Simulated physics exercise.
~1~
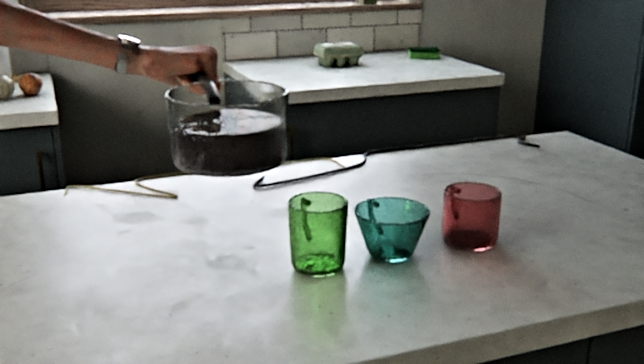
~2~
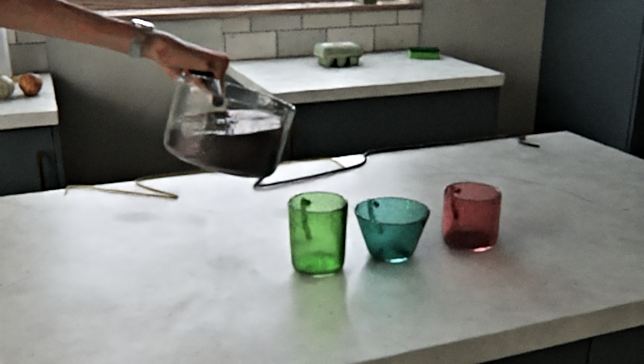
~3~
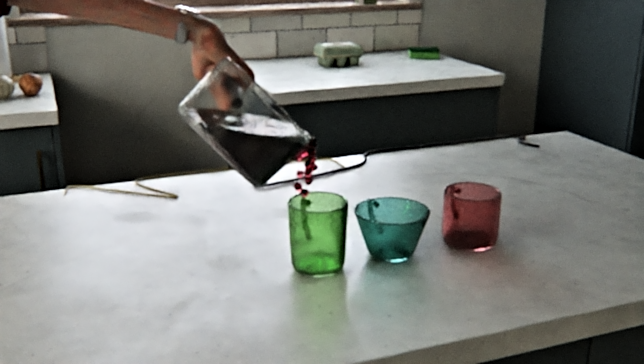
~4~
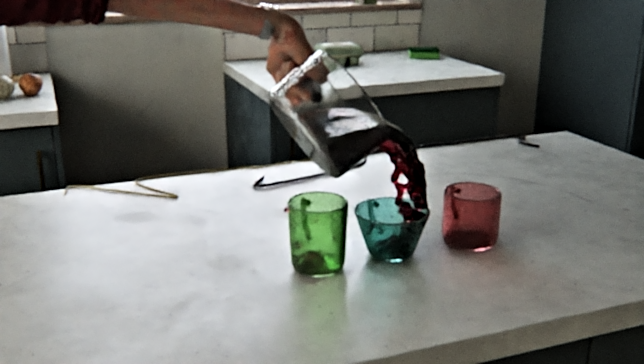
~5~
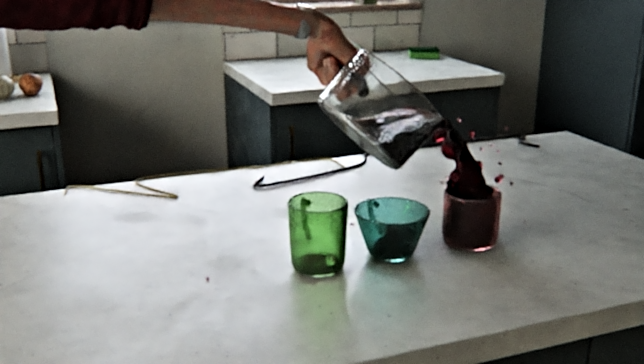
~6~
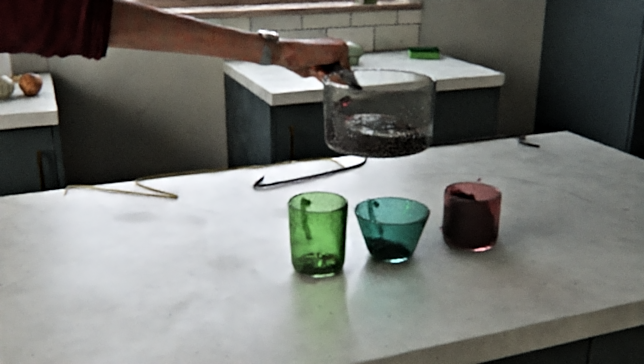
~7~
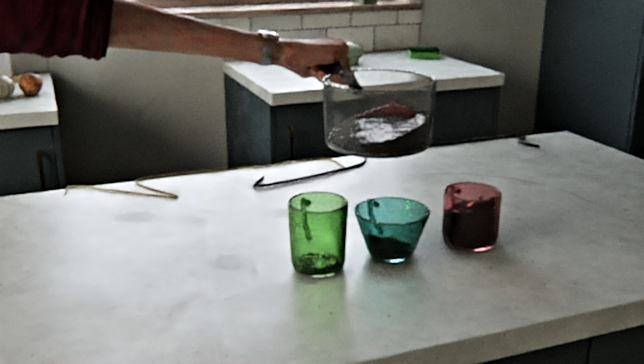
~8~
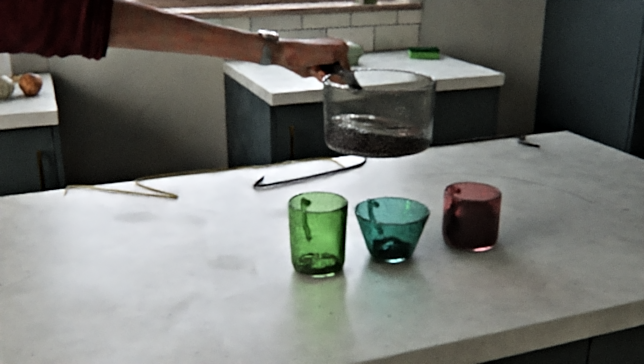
In the video, a hand tips a clear pot of dark red liquid above a counter and sweeps it right over green, teal and red cups, pouring along the way, then levels it; the pot still holds some liquid, and the teal and red cups hold dark liquid.
